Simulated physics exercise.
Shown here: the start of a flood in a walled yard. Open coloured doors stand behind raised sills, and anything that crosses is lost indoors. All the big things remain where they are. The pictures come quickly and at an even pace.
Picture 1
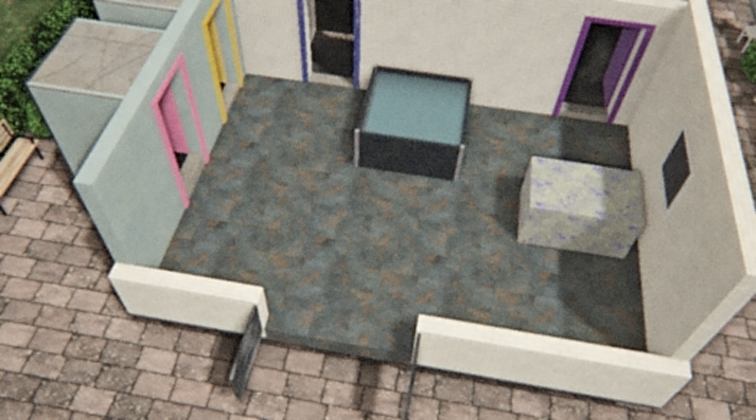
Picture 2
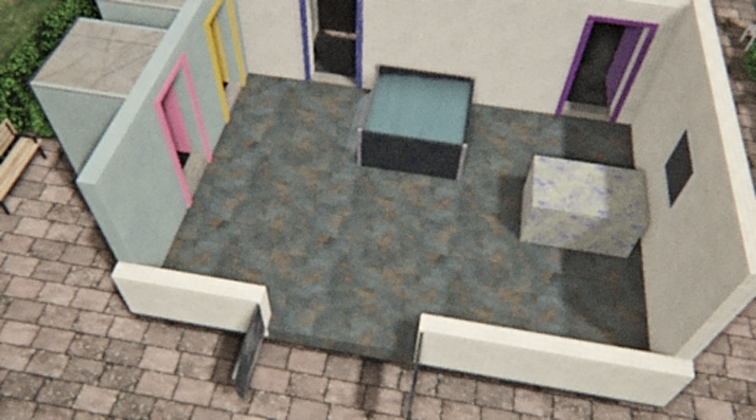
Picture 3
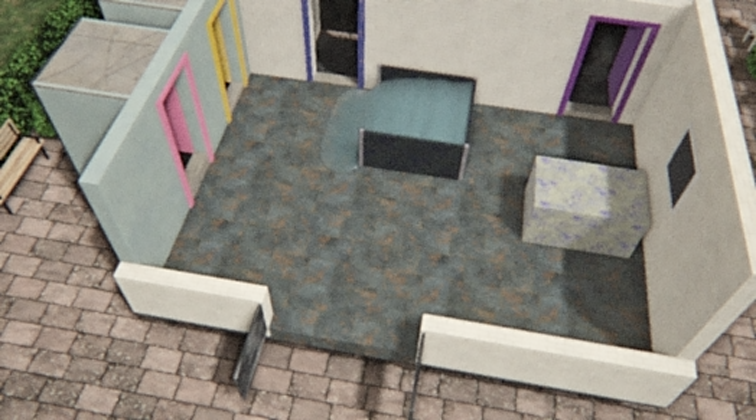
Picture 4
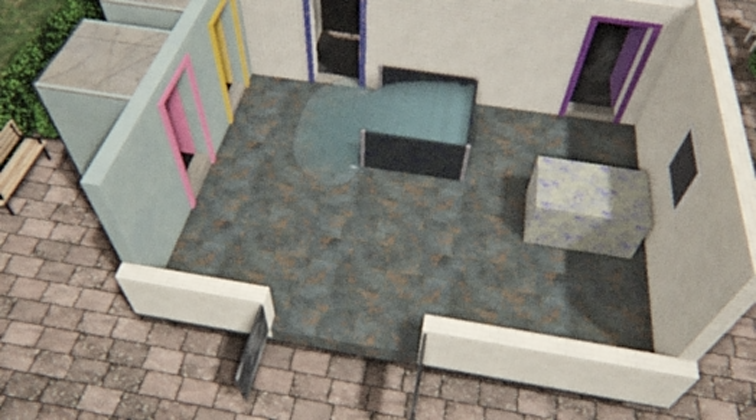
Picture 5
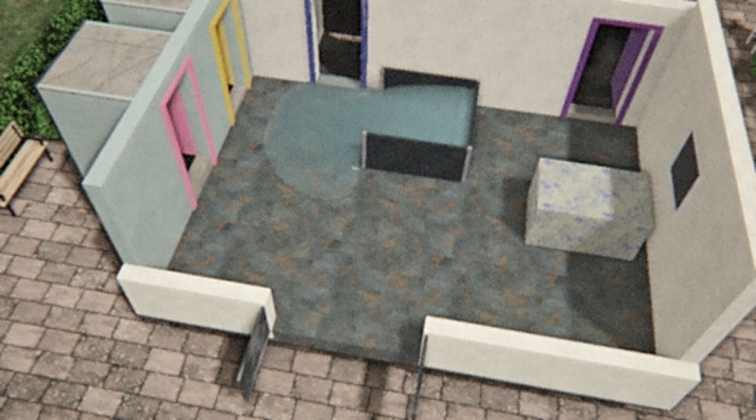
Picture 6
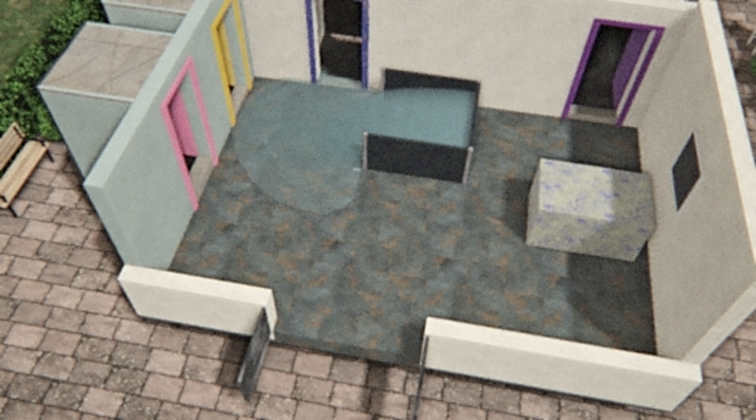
Water pours from the left side of a dark tank and spreads across the walled yard's floor.
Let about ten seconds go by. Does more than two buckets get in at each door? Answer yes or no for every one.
Yellow door: Yes, purple door: No, blue door: Yes, pink door: No.
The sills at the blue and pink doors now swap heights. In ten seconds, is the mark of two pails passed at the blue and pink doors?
Door by door: Blue lets in less; pink lets through more.
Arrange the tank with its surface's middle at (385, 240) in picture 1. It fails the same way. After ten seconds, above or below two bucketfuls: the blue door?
Briefly, blue crosses the line.
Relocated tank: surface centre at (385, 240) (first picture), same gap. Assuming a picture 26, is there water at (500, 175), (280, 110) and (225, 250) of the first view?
Spot one is not touched, spot two is touched, spot three is touched.
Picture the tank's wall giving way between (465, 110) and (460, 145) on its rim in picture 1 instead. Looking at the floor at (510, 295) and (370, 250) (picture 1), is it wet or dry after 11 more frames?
One after the other: Flooded, clear.
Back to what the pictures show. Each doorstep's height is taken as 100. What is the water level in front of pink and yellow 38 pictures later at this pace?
Approx. 30 % then 80 %.
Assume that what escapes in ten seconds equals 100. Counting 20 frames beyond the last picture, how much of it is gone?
Approximately 60 in a hundred, I think.
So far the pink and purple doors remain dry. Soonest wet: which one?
I choose the door marked pink.
A moment on, water covers 25 % of the floor; the yellow door far over two buckets in, the purple door not reached, the blue door over two buckets in, the pink door wet at the sill, nothing in.
Next, water covers 30 % of the floor; the yellow door far over two buckets in, the purple door not reached, the blue door far over two buckets in, the pink door wet at the sill, nothing in.
Then, water covers 40 % of the floor; the yellow door far over two buckets in, the purple door not reached, the blue door far over two buckets in, the pink door wet at the sill, nothing in.
Later, water covers 65 % of the floor; the yellow door far over two buckets in, the purple door not reached, the blue door far over two buckets in, the pink door wet at the sill, nothing in.
In the end, water covers 85 % of the floor; the yellow door far over two buckets in, the purple door not reached, the blue door far over two buckets in, the pink door wet at the sill, nothing in.
